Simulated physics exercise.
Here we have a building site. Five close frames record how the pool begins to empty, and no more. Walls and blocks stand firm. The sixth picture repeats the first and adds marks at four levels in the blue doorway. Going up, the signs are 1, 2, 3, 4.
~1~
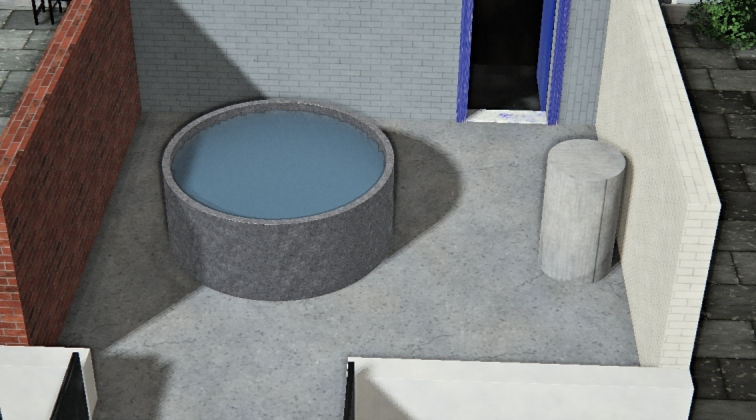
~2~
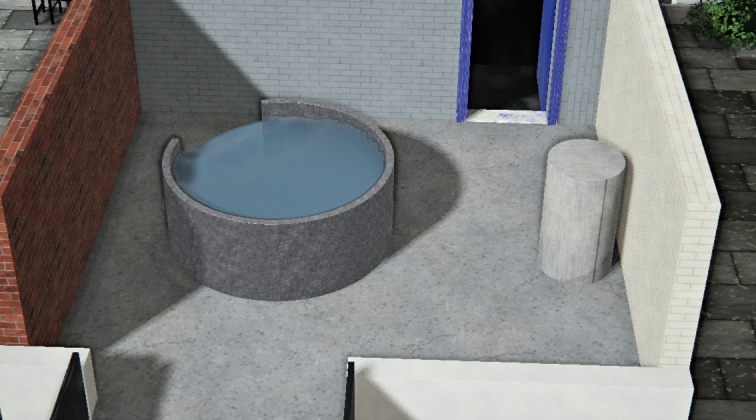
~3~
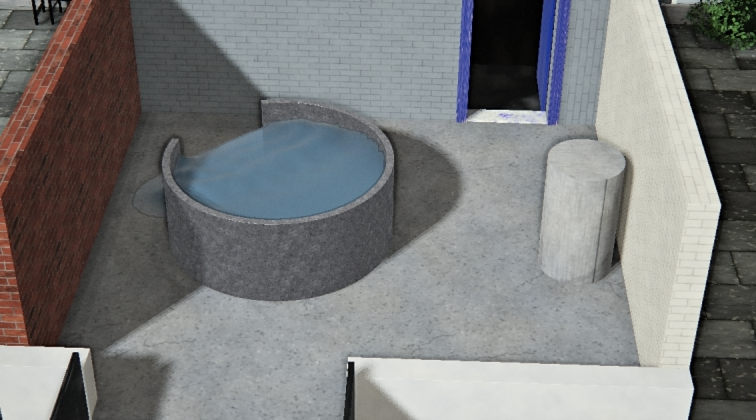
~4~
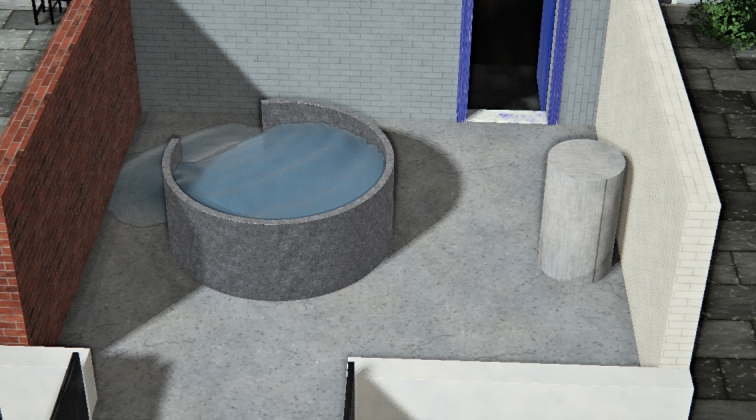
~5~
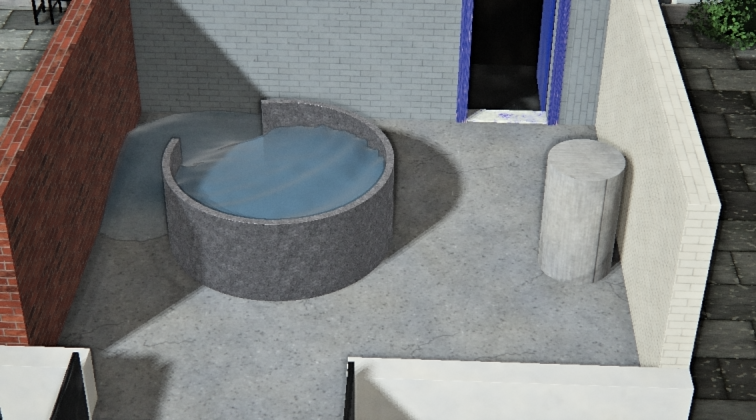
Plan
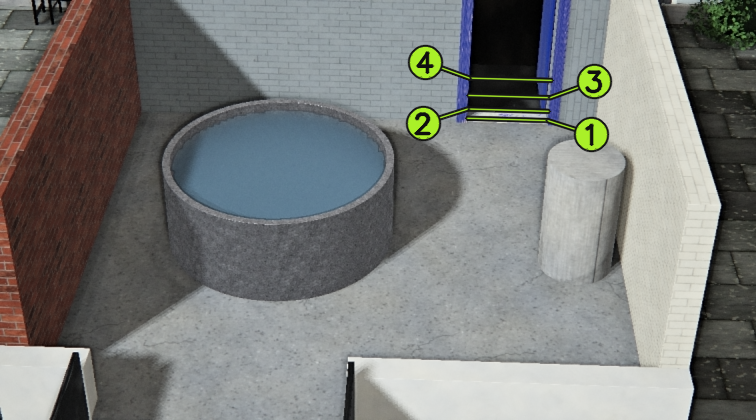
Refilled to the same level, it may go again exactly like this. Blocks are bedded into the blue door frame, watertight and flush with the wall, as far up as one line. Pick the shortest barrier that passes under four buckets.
The answer is line 2.
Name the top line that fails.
The answer is 1.
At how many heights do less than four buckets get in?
Three.
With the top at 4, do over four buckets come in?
No.
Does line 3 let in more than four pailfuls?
No.
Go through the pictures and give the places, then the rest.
Water in the pool at rest, its middle at (279, 164); foot of the blue doorway at (507, 123); open gate at (218, 348), in the first picture.
Water covers 2 % of the ground, its front hidden from here, in the second picture.
Front seen at (157, 201), 5 % of the ground wet, in the third picture.
Front seen at (119, 175), 10 % of the ground wet, in the fourth picture.
Front seen at (185, 113), 15 % of the ground wet, in the fifth picture.
On the marked copy, 1 at (507, 119); 2 at (508, 110); 3 at (509, 96); 4 at (510, 79); from the bottom up 1, 2, 3, 4.
Choosing 1, some 20 bucketfuls get in.
Choosing 2, a splash gets over, under a bucket.
Choosing 3, nothing gets over.
Choosing 4, nothing gets over.
